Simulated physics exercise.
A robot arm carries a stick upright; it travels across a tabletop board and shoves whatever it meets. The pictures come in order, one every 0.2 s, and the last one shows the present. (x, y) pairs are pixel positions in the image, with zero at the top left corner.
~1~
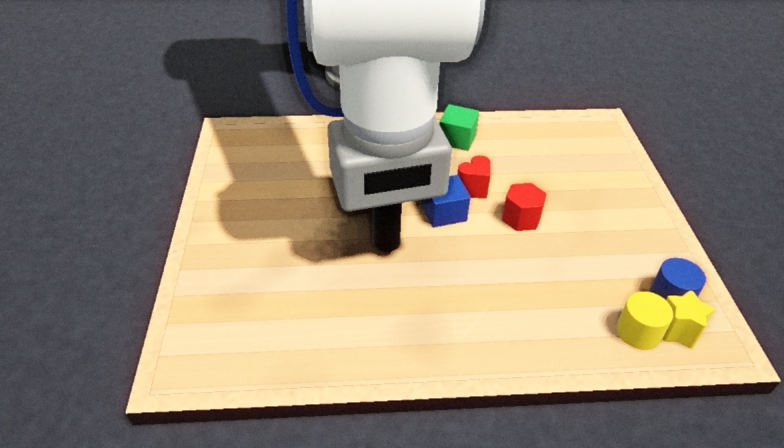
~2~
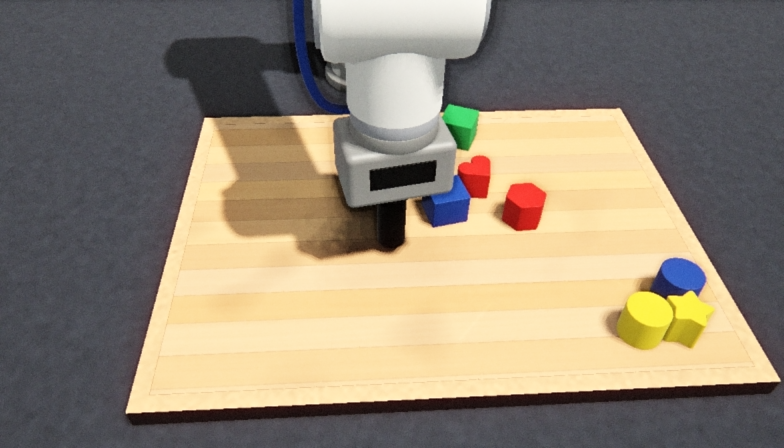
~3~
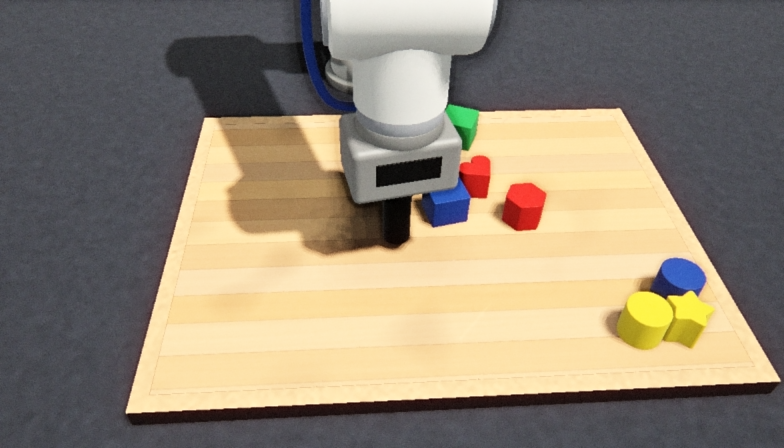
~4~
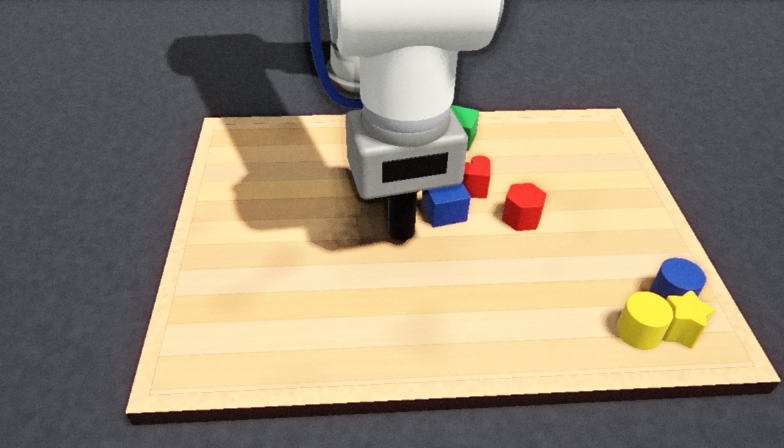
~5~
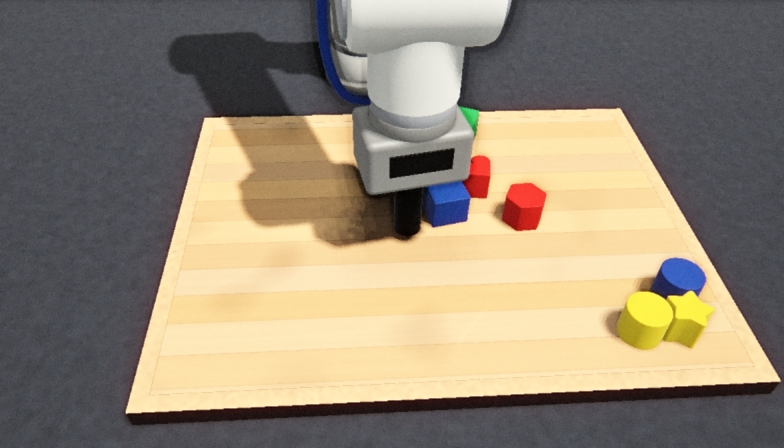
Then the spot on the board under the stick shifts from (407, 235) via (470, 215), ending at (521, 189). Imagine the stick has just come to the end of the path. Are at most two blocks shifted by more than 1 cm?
The answer is yes.
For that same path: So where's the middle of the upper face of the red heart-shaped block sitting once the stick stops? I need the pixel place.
It ends at (477, 137).
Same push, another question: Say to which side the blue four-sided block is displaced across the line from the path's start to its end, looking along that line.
Off to the left side.
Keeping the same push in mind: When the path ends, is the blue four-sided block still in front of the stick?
Going by the path, no.
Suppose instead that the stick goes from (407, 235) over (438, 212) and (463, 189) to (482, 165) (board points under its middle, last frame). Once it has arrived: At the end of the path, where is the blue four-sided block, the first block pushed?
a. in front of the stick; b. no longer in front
The one that fits is a, in front of the stick.
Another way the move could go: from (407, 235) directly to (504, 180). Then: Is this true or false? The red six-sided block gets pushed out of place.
This is false.
On the path given first. One third of the way, stick at (451, 215); blue four-sided block at (461, 178), turned 45° anticlockwise; red heart-shaped block at (479, 162), turned 25° clockwise.
Two thirds of the way, stick at (490, 200); blue four-sided block at (485, 163), turned 90° anticlockwise; red heart-shaped block at (481, 143), turned 20° anticlockwise.
At the end, stick at (522, 182); blue four-sided block at (491, 156), turned 110° anticlockwise; red heart-shaped block at (477, 137), turned 40° anticlockwise; red six-sided block in place.
